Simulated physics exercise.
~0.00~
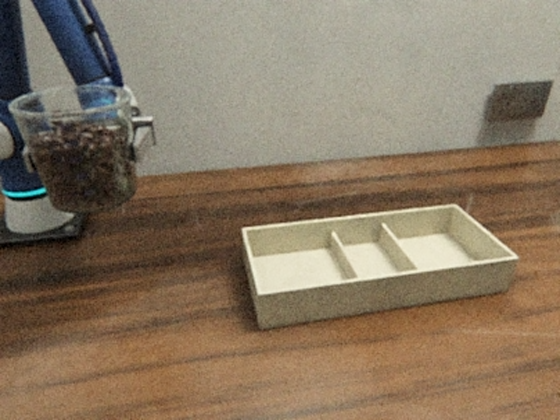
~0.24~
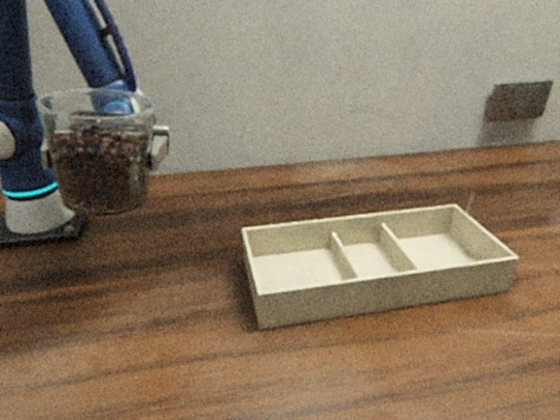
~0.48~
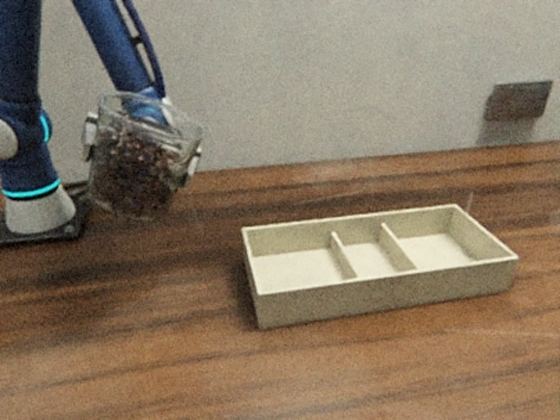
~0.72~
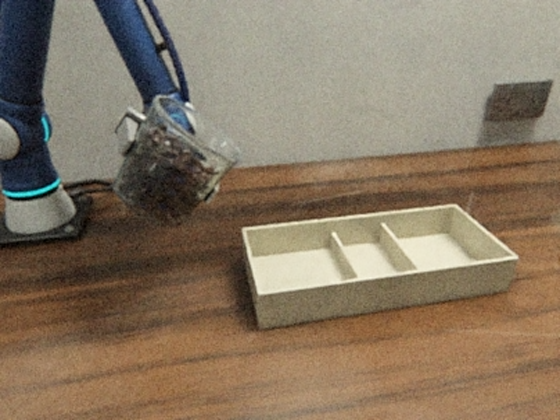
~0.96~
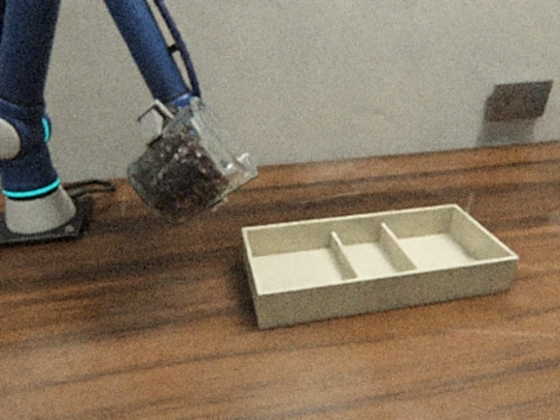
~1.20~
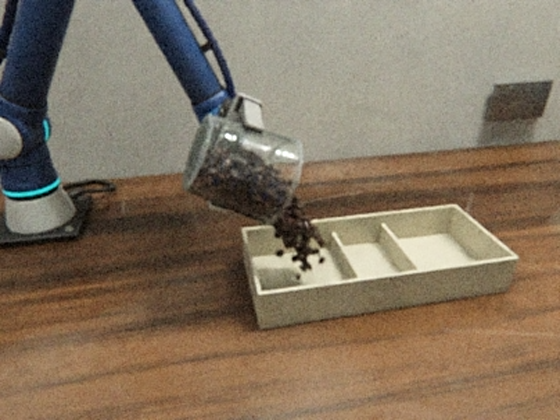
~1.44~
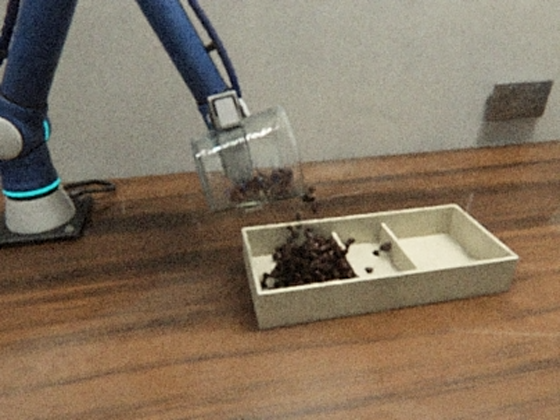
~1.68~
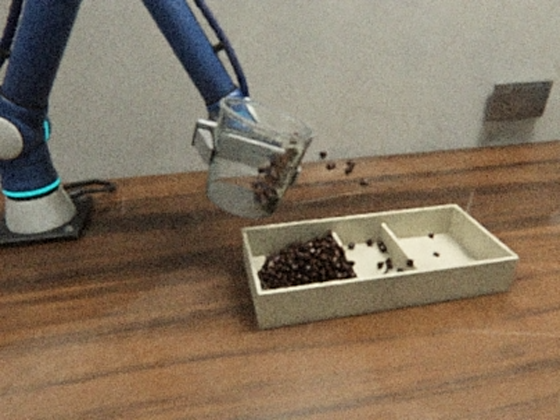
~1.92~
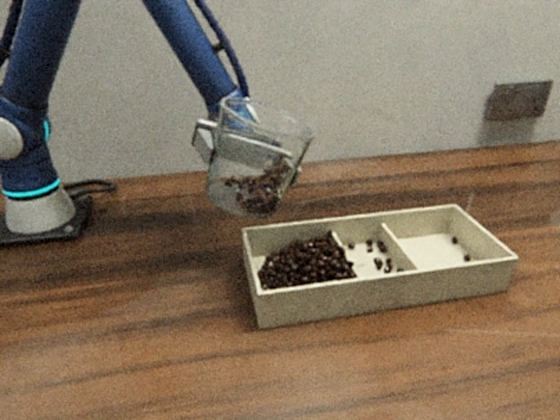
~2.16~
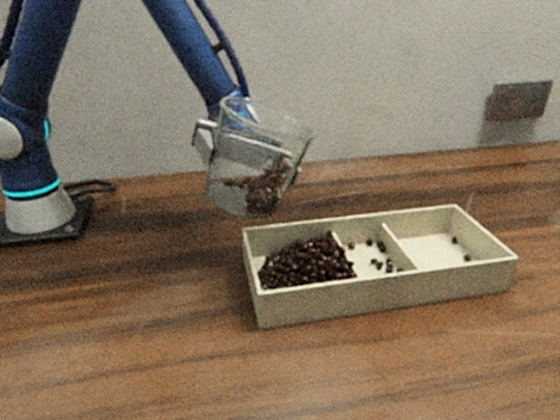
A blue robot arm holds a clear beaker of dark brown beans at the left of a wooden table, seen from a fixed view slightly above, with a grey wall behind. To the right sits a pale, shallow box divided into three compartments. The arm carries the beaker rightward, leaning it further until beans pour into the box's left compartment. They pile up there while the beaker swings back towards upright, flinging a few beans to the right. The beaker stops, still leaning with some beans inside, leaving a large heap at left, a scattering in the middle and a couple at right.
